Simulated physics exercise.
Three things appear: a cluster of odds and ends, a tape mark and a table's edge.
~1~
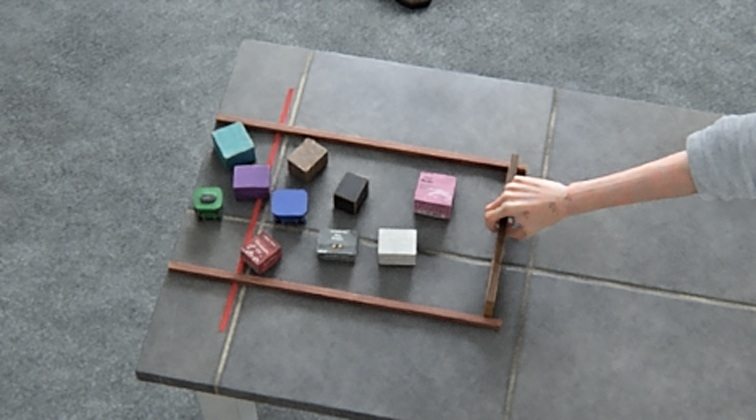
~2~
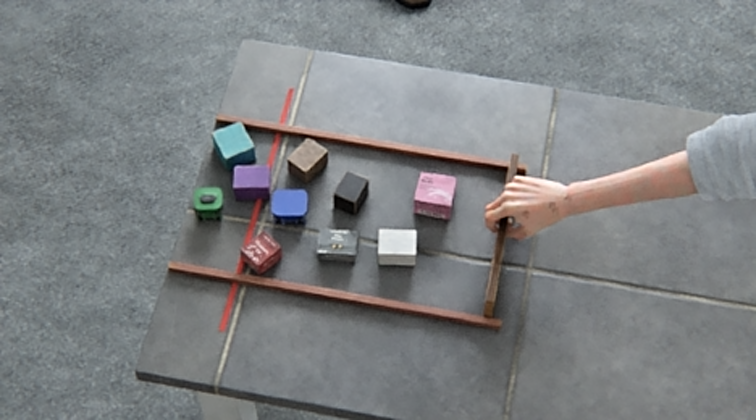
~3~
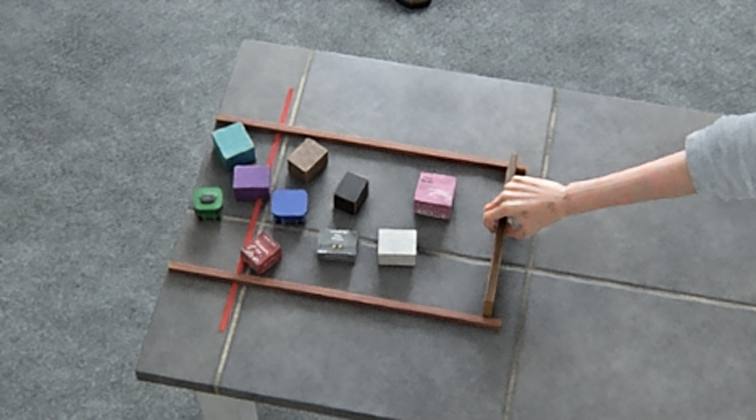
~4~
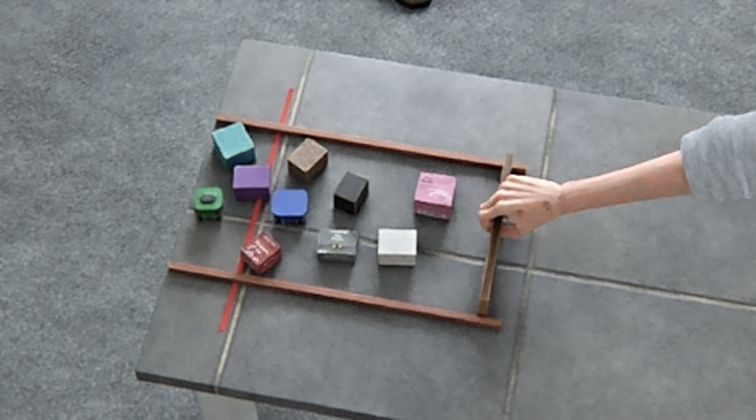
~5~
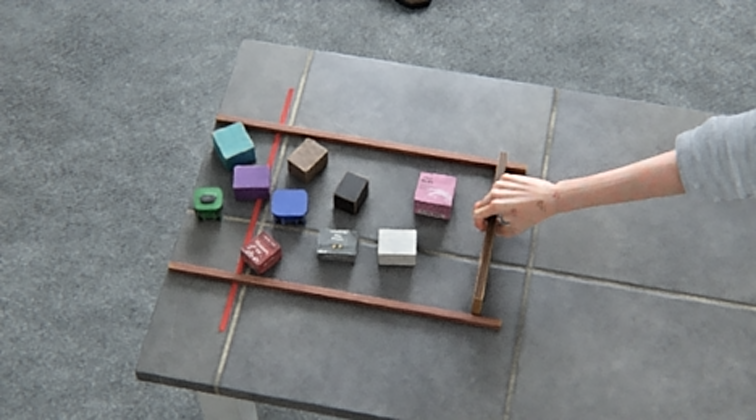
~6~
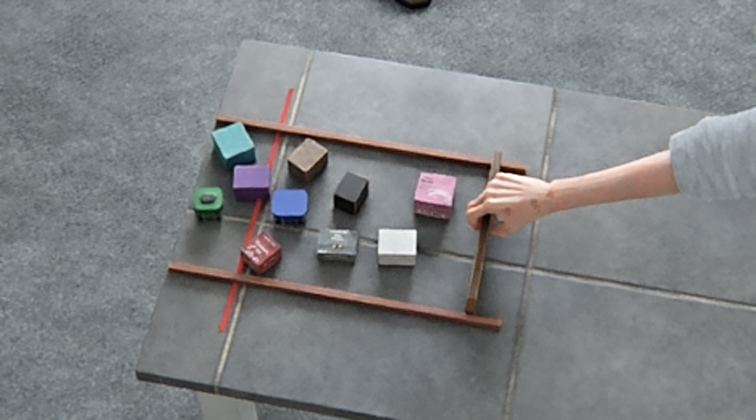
A hand slides a wooden bar slightly left along two rails toward scattered small blocks.
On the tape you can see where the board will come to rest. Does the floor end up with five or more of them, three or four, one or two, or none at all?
The floor ends up with one or two.
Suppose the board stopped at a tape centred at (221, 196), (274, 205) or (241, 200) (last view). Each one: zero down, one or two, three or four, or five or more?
For each place: Five or over; one or two; three to four.
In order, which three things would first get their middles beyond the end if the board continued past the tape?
It runs the green case, the purple block, and lastly the blue case.
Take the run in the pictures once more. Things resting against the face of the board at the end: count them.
It is in contact with 4.
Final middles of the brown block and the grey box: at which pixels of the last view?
The brown block stops around (260, 135); the grey box around (198, 240).
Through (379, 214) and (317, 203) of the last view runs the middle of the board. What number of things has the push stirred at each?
I count 4 first and 8 after.
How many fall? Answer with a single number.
Count: 2.
Early on, none off yet; green case at rest near (209, 204); turquoise block at rest near (234, 146); purple block at rest near (252, 183).
Finally, the number that fall off is one or two; lost, purple block and green case.
